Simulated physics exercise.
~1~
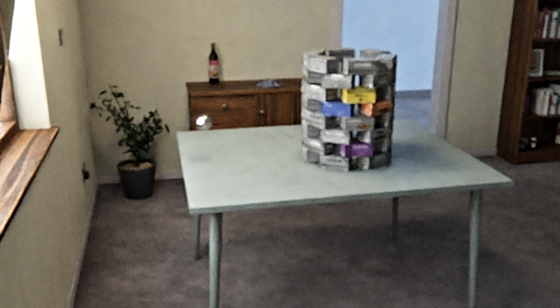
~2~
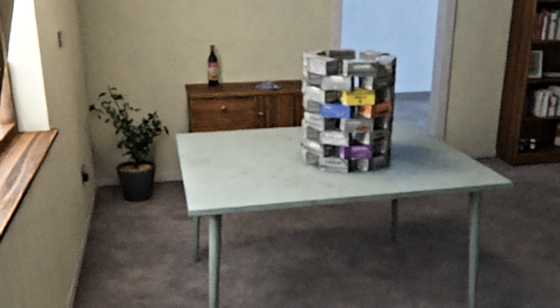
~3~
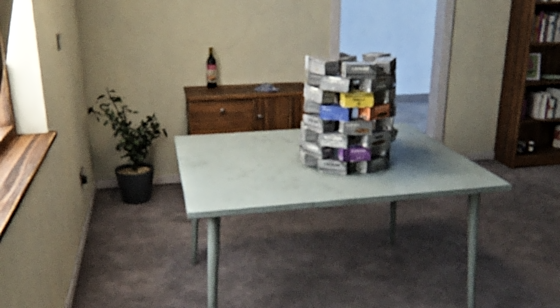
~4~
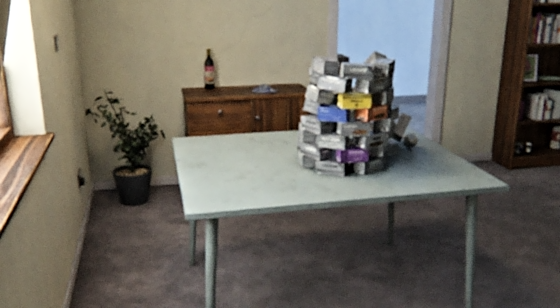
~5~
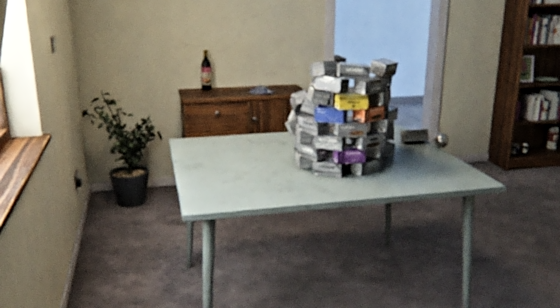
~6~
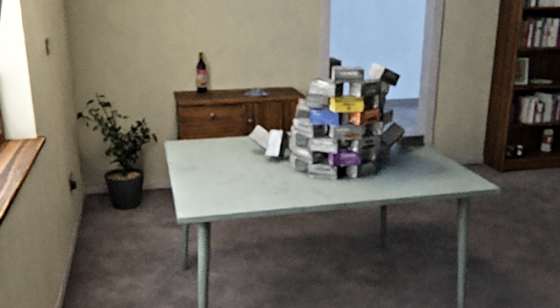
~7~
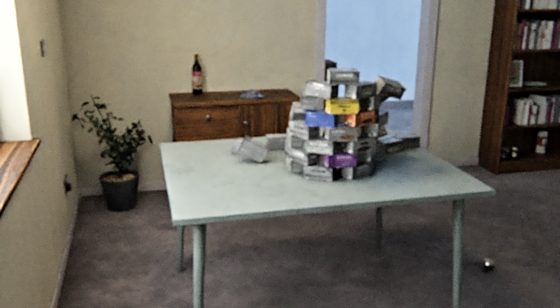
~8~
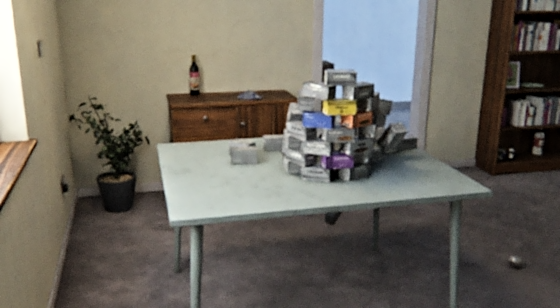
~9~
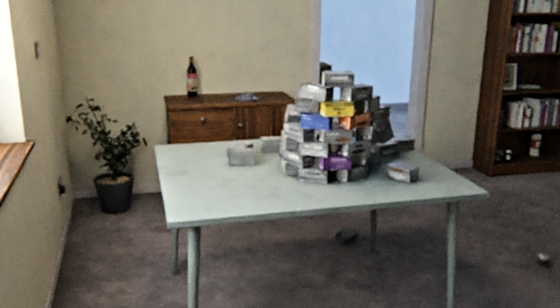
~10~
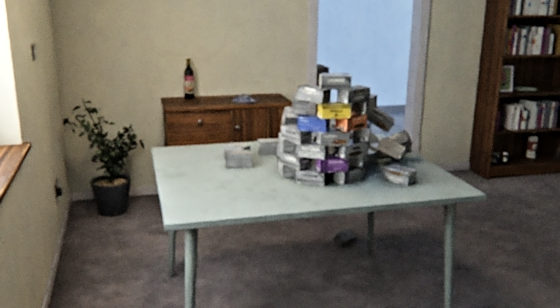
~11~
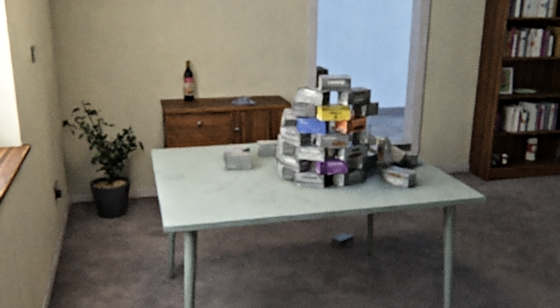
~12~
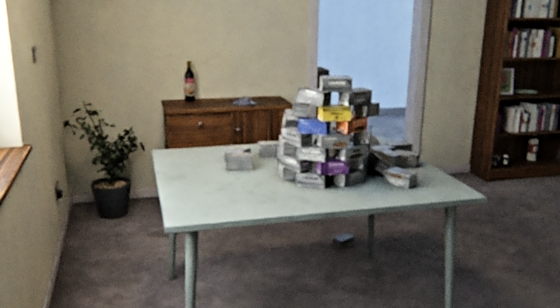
In a room with a plant and a wooden cabinet, a ball strikes a hollow tower of small packets on a pale table, knocking grey ones loose on both sides before rolling away across the floor, while the partly collapsed tower keeps its blue, orange, yellow and purple packets in place.
